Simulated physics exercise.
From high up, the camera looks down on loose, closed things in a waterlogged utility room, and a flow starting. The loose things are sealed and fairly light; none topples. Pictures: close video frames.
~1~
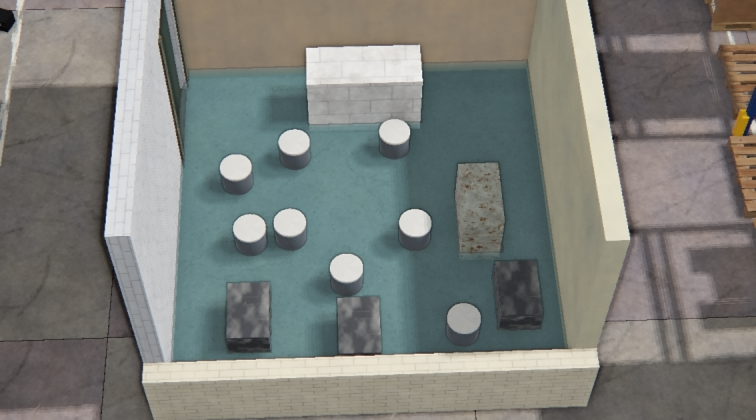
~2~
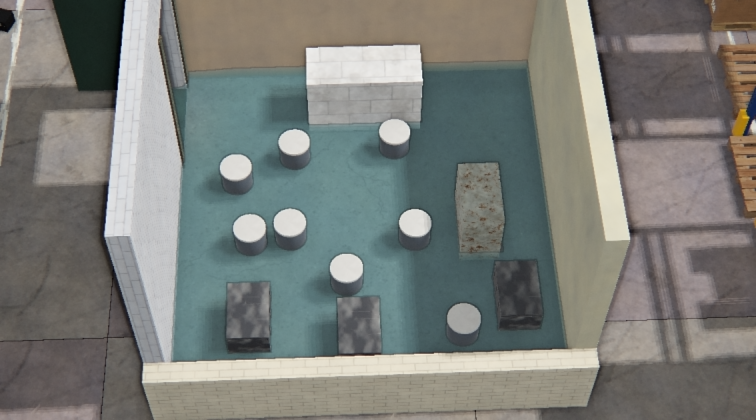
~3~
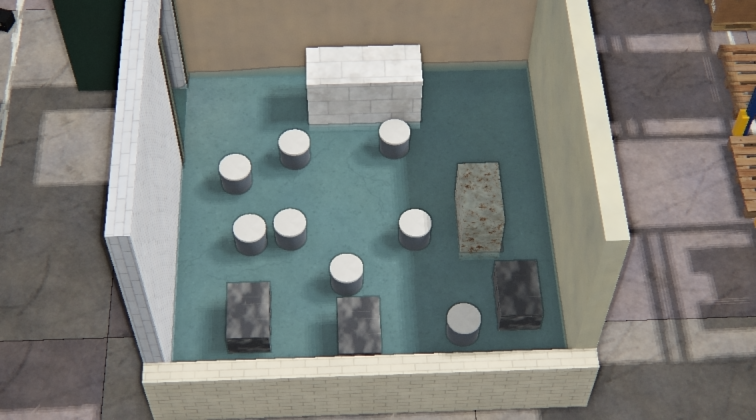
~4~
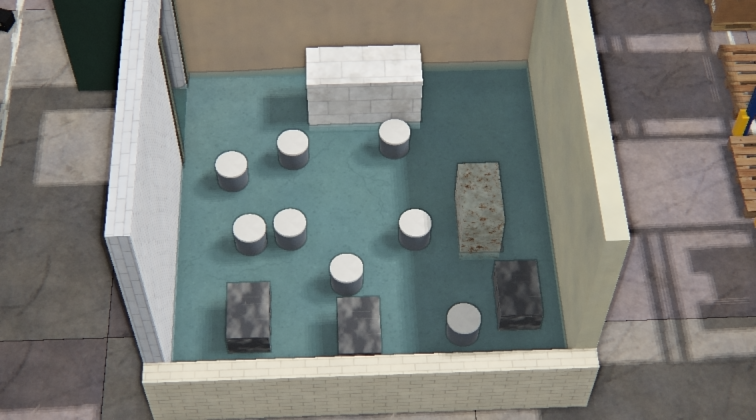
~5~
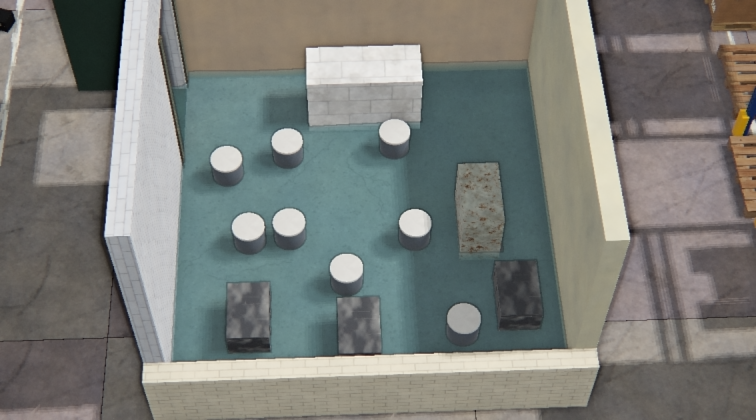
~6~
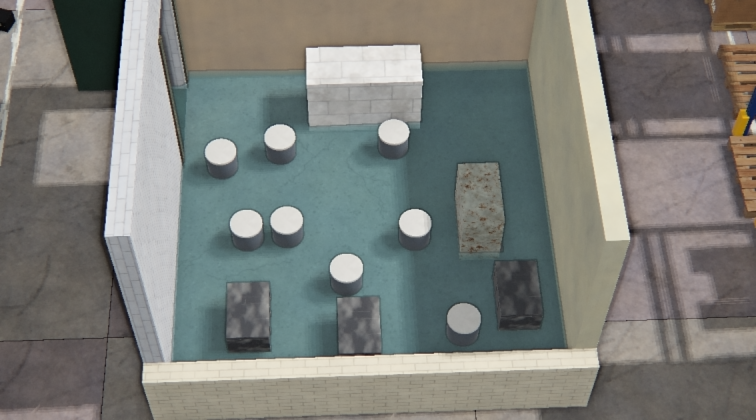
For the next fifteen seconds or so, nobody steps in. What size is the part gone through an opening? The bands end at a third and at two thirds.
I expect the portion to fall within the middle band.
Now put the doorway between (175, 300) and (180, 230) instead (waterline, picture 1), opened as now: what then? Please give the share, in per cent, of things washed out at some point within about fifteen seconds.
It comes to some 50 per cent of the lot.
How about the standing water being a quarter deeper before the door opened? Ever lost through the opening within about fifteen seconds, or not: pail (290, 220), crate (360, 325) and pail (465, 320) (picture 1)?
One after the other: Swept away, remains, remains.
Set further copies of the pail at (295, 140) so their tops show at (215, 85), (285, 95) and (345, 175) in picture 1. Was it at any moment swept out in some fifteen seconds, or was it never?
Exits, exits, exits.
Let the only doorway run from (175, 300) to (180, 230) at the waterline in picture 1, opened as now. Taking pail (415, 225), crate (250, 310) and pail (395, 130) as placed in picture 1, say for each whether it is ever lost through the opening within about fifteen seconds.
Per object, as asked: Not flushed / flushed / not flushed.
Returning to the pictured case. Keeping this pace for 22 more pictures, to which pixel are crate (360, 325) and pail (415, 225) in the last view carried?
Estimated: (313, 309); (367, 193).
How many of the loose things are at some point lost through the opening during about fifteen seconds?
I get 5.
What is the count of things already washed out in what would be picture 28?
All told, it is 4.
A moment on, 0 of 11 are out; 11 afloat.
Next, 2 of 11 are out; 9 afloat.
Later, 4 of 11 are out; 7 afloat.
In the end, 5 of 11 are out; 6 afloat.
